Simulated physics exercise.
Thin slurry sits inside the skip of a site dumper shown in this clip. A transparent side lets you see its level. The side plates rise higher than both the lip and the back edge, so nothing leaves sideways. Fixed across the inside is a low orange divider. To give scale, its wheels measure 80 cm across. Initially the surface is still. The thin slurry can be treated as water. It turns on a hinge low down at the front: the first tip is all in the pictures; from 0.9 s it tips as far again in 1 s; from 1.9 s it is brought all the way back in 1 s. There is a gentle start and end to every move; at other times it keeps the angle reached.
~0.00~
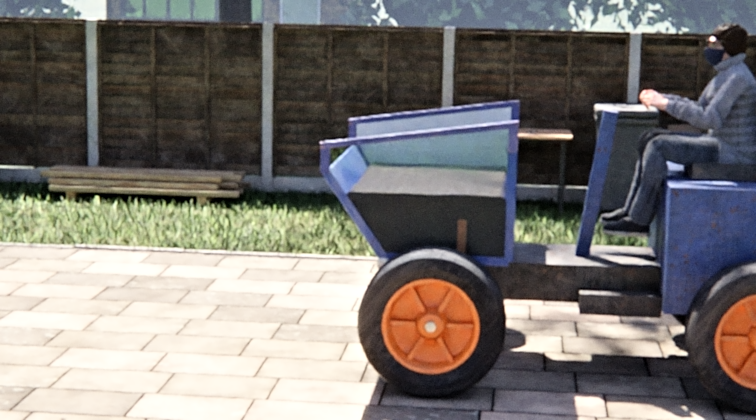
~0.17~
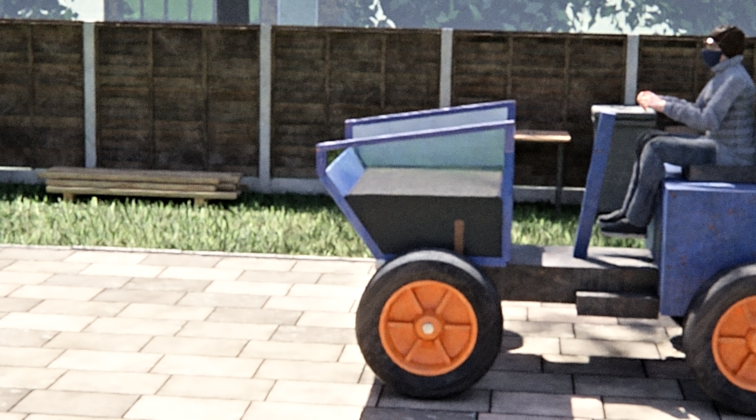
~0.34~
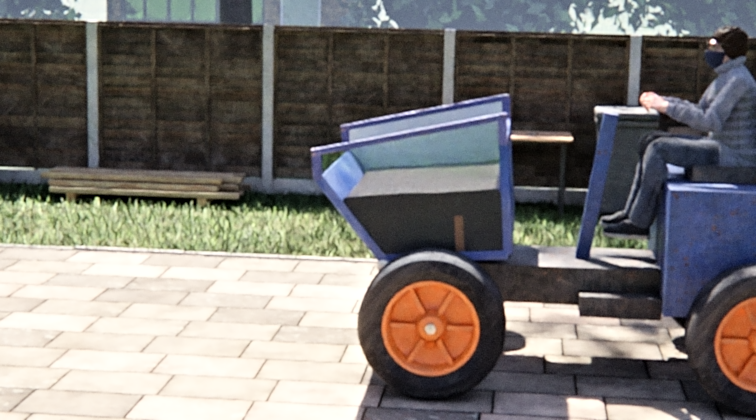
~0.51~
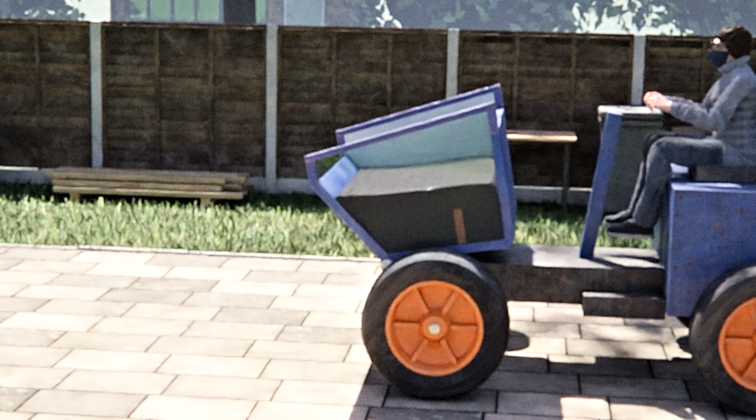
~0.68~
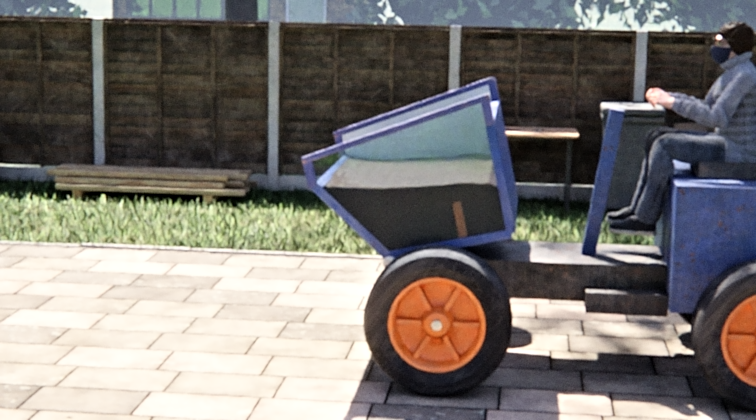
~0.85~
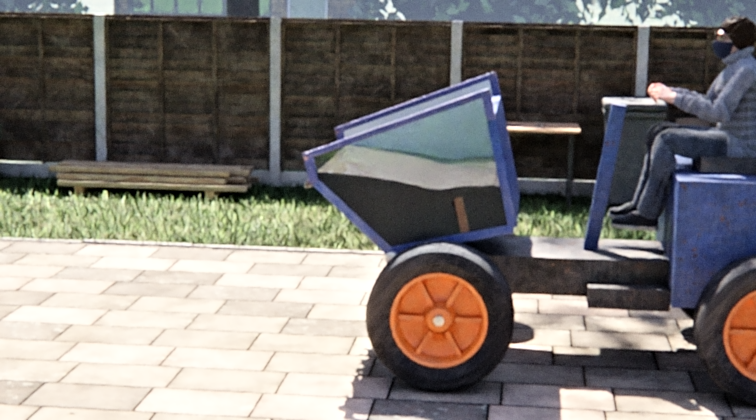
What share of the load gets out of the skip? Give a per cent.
About 28 per cent.
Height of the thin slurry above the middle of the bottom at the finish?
24 cm.
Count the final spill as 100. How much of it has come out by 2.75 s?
About 100 %.
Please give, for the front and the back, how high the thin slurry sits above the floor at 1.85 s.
At the front 34 cm, at the back 18 cm.
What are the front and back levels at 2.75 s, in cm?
Height at the front is 28 cm; height at the back is 16 cm.
After 1.85 s the skip is at 27° forwards, the surface stands 35 cm on the front, 18 cm on the back; the loss stands at 10 per cent, over the front.
After 2.75 s the surface stands 28 cm on the front, 15 cm on the back; the loss stands at 28 per cent, over the front.
After 3.70 s the surface stands 28 cm on the front, 21 cm on the back; the loss stands at 28 per cent, over the front.
After 5.78 s the loss stands at 28 per cent, over the front, 82 of 291 litres.
